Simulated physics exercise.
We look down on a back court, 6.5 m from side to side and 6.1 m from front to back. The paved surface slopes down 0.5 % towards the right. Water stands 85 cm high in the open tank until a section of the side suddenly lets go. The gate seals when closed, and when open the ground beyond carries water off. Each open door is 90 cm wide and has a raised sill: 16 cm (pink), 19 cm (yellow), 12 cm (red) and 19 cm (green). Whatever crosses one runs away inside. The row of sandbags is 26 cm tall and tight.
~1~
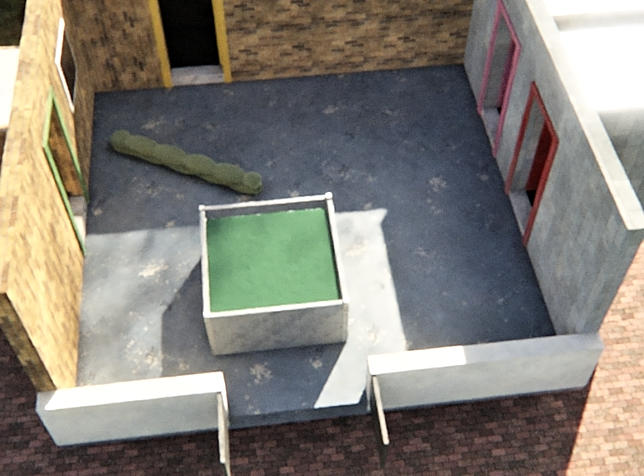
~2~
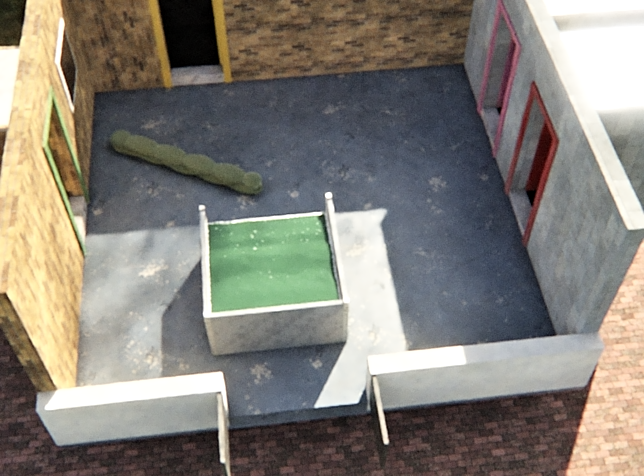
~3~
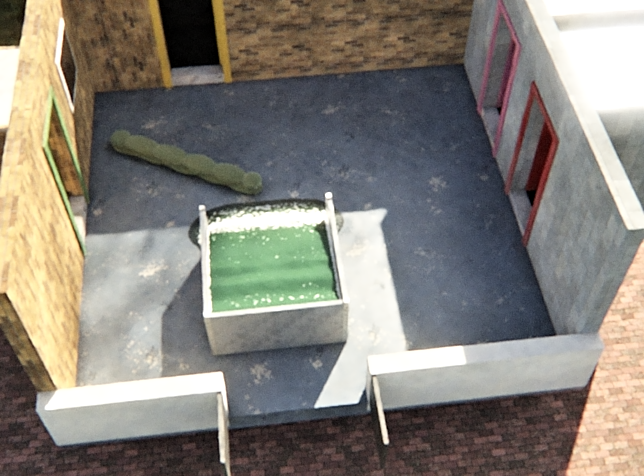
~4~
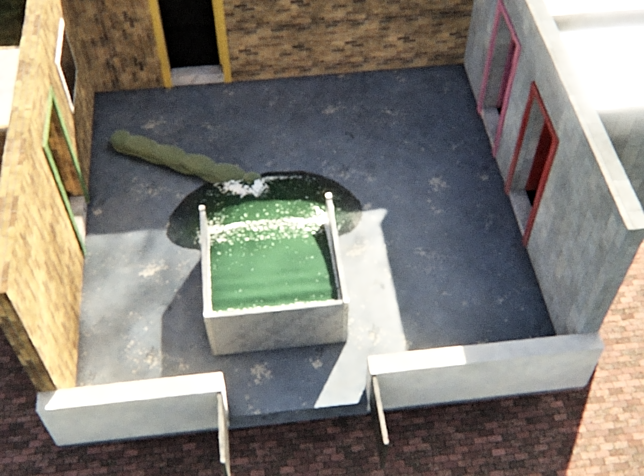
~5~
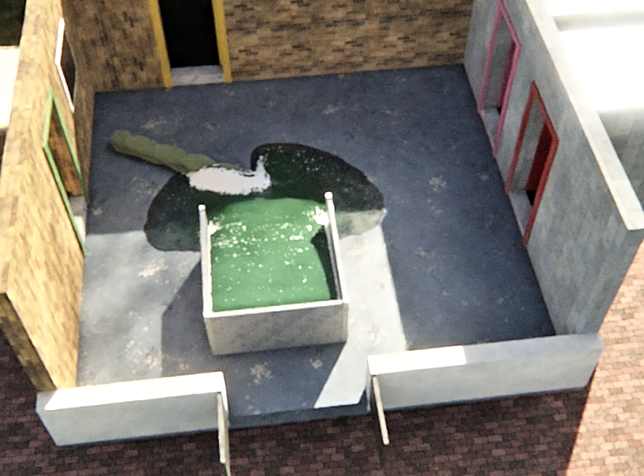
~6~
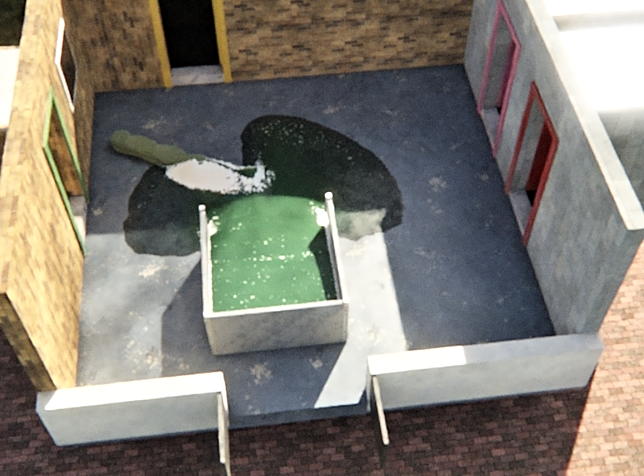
A paved back court with brick and grey walls is seen from high above by a still camera. A pale open tank of green water stands near the centre, with a low, lumpy green barrier behind it to the left and yellow, green, pink and red door surrounds around the walls. The tank's far side opens and water pours out, foams white against the barrier, and spreads darkly left and right.
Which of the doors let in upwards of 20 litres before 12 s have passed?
Door by door: At the pink door it stays under the limit; at the yellow door it does not reach the limit; at the red door it does not reach the limit; at the green door it stays under the limit.
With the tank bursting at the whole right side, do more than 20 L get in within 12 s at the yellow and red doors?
Against that limit: Yellow not over, red past it.
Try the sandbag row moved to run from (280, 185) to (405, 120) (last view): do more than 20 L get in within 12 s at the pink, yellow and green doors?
Against that limit: Pink past it, yellow past it, green not over.
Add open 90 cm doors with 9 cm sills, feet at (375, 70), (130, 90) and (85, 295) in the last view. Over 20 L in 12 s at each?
In that order: Over, over, not over.
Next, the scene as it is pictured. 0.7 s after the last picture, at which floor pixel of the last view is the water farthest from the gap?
At about (387, 75).
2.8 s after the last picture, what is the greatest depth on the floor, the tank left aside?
About 26 cm.
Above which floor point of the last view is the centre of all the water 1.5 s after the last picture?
Near (259, 177).
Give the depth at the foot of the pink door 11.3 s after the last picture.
Some 7.5 cm.
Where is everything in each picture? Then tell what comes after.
The open tank at (271, 257) is whole and still, 85 cm deep, in the first frame.
Water pours out on the open tank's far side and has run 0.9 m, to a hidden place; typically 11 cm deep outside, 85 cm at the open tank's back, in the second frame.
The front is at (196, 228), 1.2 m from the gap on the open tank's far side; 1.4 m2 of floor is under water; 81 cm left at the back of the open tank, in the third frame.
The front is at (183, 208), 1.5 m from the gap on the open tank's far side; 2.9 m2 of floor is under water; 73 cm left at the back of the open tank, in the fourth frame.
Water pours out on the open tank's far side and has run 2.0 m, to (305, 149); typically 9 cm deep outside, 72 cm at the open tank's back, in the fifth frame.
The front is at (286, 119), 2.7 m from the gap on the open tank's far side; 6.6 m2 of floor is under water; 66 cm left at the back of the open tank, in the sixth frame.
Then, 0.7 s after the last picture water covers 40 % of the floor and is deepest (42 cm) near (242, 197); pink door not reached, yellow door not reached, red door not reached, green door 2 cm at the sill, 0 L in.
Then, 1.5 s after the last picture water covers 50 % of the floor and is deepest (33 cm) near (102, 175); pink door 1 cm at the sill, 0 L in, yellow door 17 cm at the sill, 0 L in, red door not reached, green door 19 cm at the sill, 2 L in.
Then, 2.8 s after the last picture water covers 60 % of the floor and is deepest (26 cm) near (462, 83); pink door 11 cm at the sill, 0 L in, yellow door 10 cm at the sill, 0 L in, red door not reached, green door 15 cm at the sill, 8 L in.
Then, 6.3 s after the last picture water covers 95 % of the floor and is deepest (12 cm) near (490, 166); pink door 12 cm at the sill, 0 L in, yellow door 7 cm at the sill, 0 L in, red door 10 cm at the sill, 0 L in, green door 6 cm at the sill, 9 L in.
Then, 11.3 s after the last picture water covers 95 % of the floor and is deepest (12 cm) near (502, 238); pink door 7 cm at the sill, 0 L in, yellow door 4 cm at the sill, 0 L in, red door 10 cm at the sill, 0 L in, green door 3 cm at the sill, 9 L in.
